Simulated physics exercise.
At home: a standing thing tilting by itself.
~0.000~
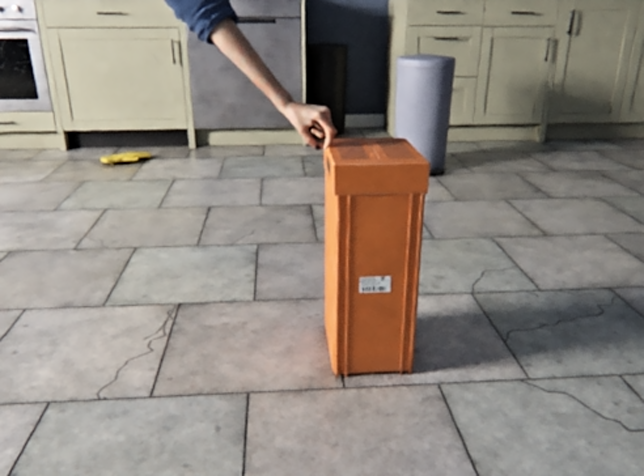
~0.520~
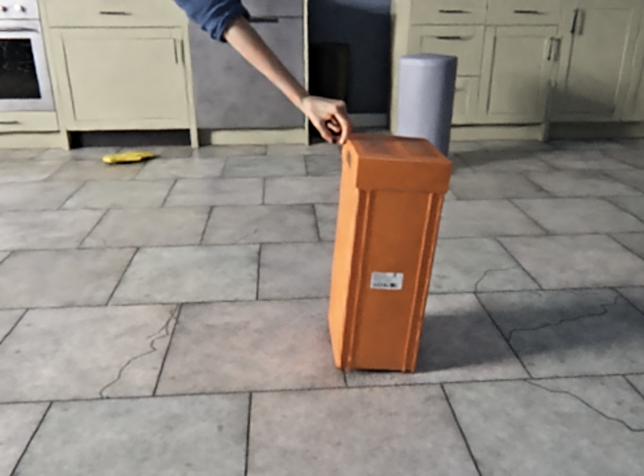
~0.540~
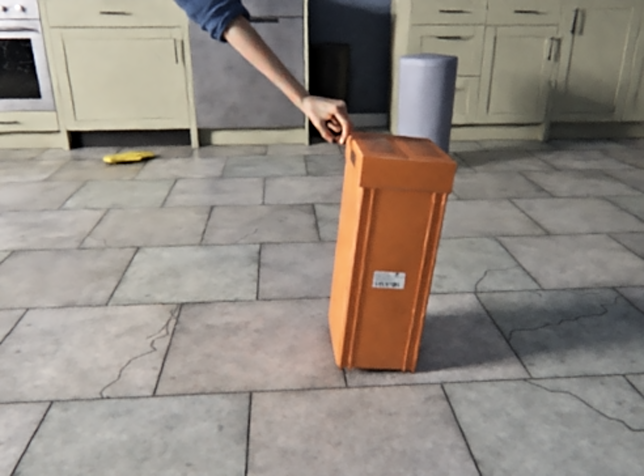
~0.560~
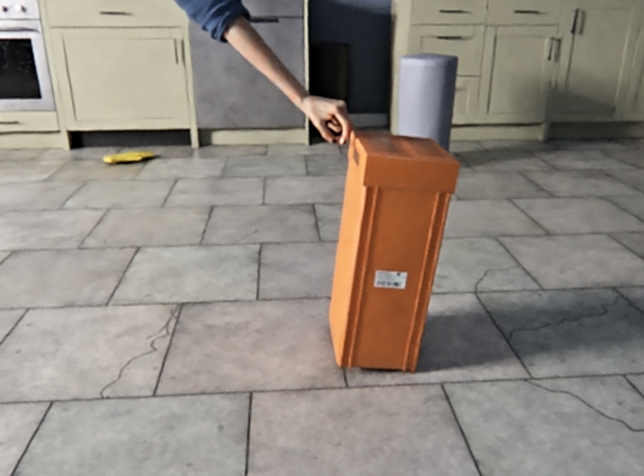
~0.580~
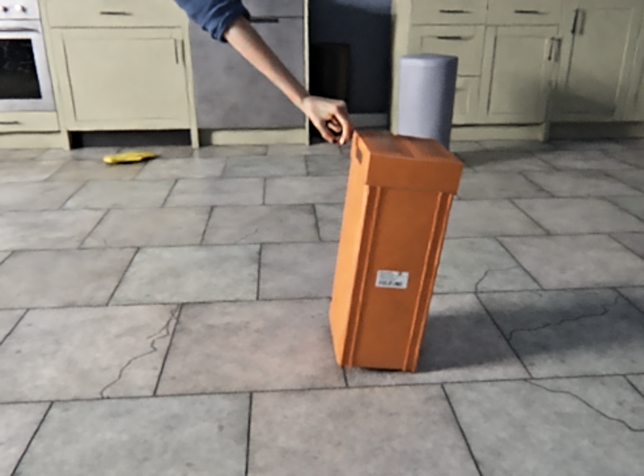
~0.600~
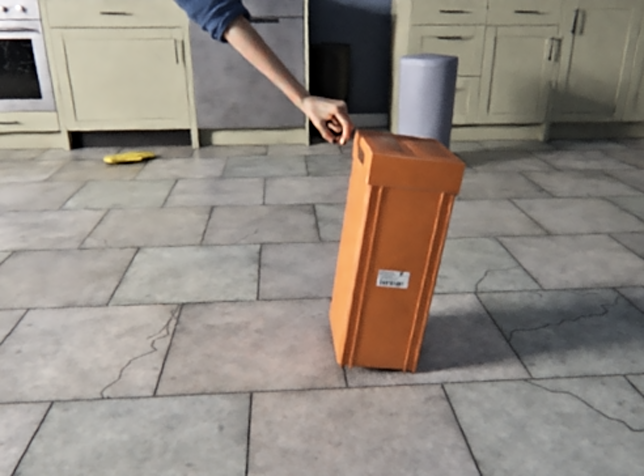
A hand pushing the top of a tall orange tote on a tiled kitchen floor, the tote leaning slightly to the right.
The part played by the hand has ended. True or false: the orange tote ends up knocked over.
False.
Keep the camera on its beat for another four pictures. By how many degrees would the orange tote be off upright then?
About 8°.
By 0.86 s, orange tote upright near (374, 255).
When it is over (2.0 s), the orange tote rocks back upright, near (372, 256).
